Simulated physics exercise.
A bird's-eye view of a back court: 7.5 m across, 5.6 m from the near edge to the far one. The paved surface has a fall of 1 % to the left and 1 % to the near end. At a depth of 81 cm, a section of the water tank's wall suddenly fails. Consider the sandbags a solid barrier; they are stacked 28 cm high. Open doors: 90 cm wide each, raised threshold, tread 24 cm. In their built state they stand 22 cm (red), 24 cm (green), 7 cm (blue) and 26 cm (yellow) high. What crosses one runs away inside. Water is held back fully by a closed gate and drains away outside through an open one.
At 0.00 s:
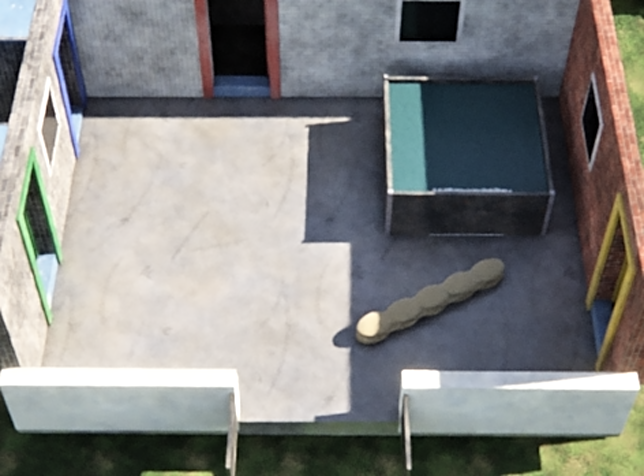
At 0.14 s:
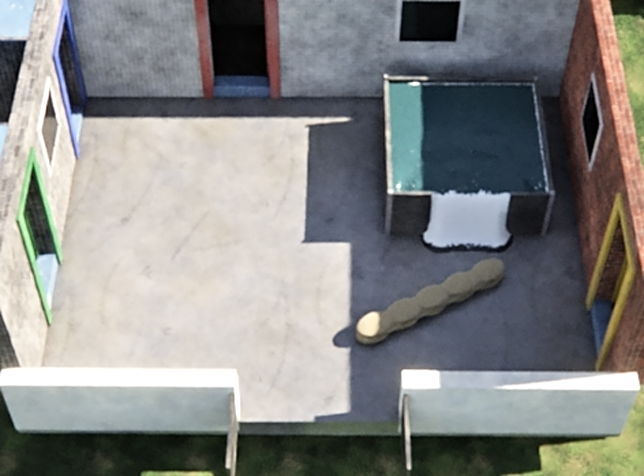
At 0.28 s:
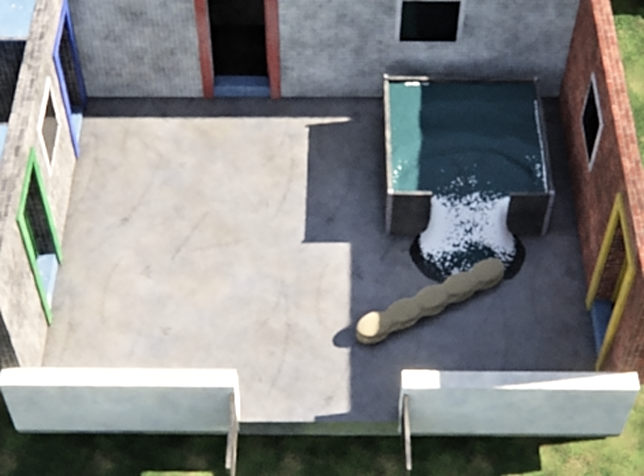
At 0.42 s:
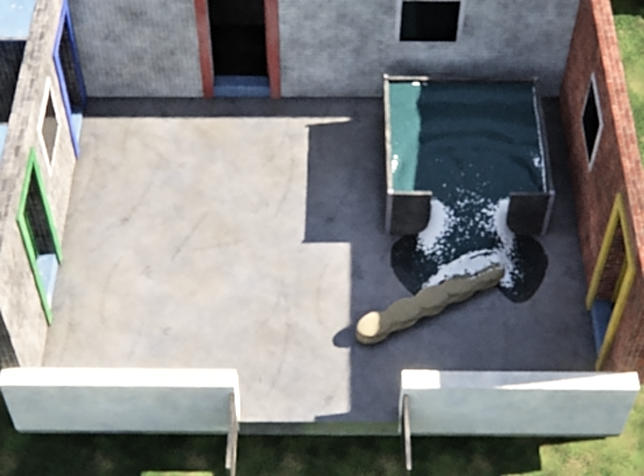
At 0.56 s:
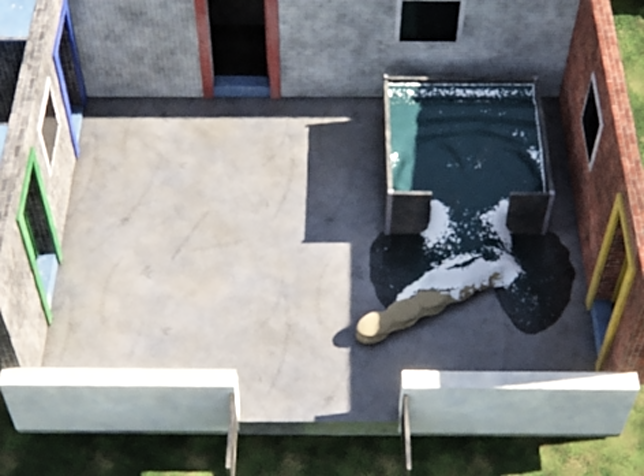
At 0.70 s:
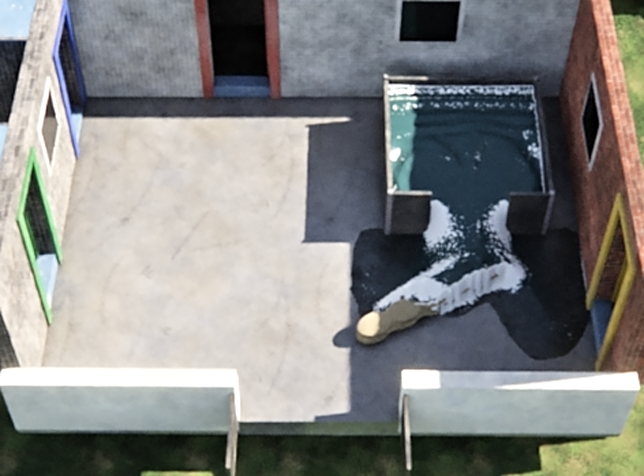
To begin with, a water tank stands full and still in a walled courtyard, with a row of sandbags in front of it. A section of its near wall opens and white water pours onto the paving, strikes the sandbags, then washes over them and spreads dark to both sides, nearing the yellow door.
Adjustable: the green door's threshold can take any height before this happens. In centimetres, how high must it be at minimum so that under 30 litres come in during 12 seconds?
At least 15 cm or so.
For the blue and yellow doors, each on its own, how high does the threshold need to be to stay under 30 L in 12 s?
Some 12.0 cm for blue, some 18 cm for yellow.
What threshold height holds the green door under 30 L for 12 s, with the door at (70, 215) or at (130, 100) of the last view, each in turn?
First place around 8.0 cm, second around 11.5 cm.
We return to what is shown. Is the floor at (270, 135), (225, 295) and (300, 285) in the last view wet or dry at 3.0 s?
Listed order - unwetted, soaked through, soaked through.
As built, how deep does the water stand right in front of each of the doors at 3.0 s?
At the red door the depth is 0 cm, at green 20 cm, at blue 0 cm and at yellow 21 cm.
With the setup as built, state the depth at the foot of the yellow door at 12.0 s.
The depth there is around 6.0 cm.
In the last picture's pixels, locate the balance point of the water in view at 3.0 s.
(412, 248), roughly.
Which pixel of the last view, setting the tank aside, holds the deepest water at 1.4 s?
About (476, 272).
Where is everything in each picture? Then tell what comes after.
In the first frame, still water, 81 cm deep, in the water tank at (466, 137); the green door at (41, 246) is dry.
In the second frame, water pours out at (467, 220) and has run 0.3 m, to (436, 248); about 8 cm deep outside, 81 cm at the back.
In the third frame, the front is at (442, 279), 0.8 m from the gap at (467, 220); 0.9 m2 of floor is wet, 81 cm left at the back.
In the fourth frame, the gap is at (467, 221), the front 1.2 m out at (521, 296); the back of the water tank holds 80 cm.
In the fifth frame, the front is at (542, 325), 1.7 m from the gap at (467, 220); 3.0 m2 of floor is wet, 72 cm left at the back.
In the sixth frame, the front is at (554, 351), 2.1 m from the gap at (467, 220); 4.4 m2 of floor is wet, 67 cm left at the back; the green door at (41, 246), 5.9 m from the gap, is still 4.3 m from the nearest water.
After 1.4 s water covers 30 % of the floor, deepest (60 cm) near (476, 272); it has not reached the green door.
After 3.0 s water covers 65 % of the floor, deepest (38 cm) near (476, 272); 20 cm at the green door, 0 litres in over its 24 cm threshold.
After 12.0 s water covers 95 % of the floor, deepest (14 cm) near (71, 193); 11 cm at the green door, 0 litres in over its 24 cm threshold.
At the green door as built, the water arrived by 2.4 s and peaked near 22 cm at 5.2 s.
Run again over the same 12 s with other heights there, 64 litres in over 13 cm, 6 litres over 18 cm. The limit of 30 litres is kept from about 15 cm up.
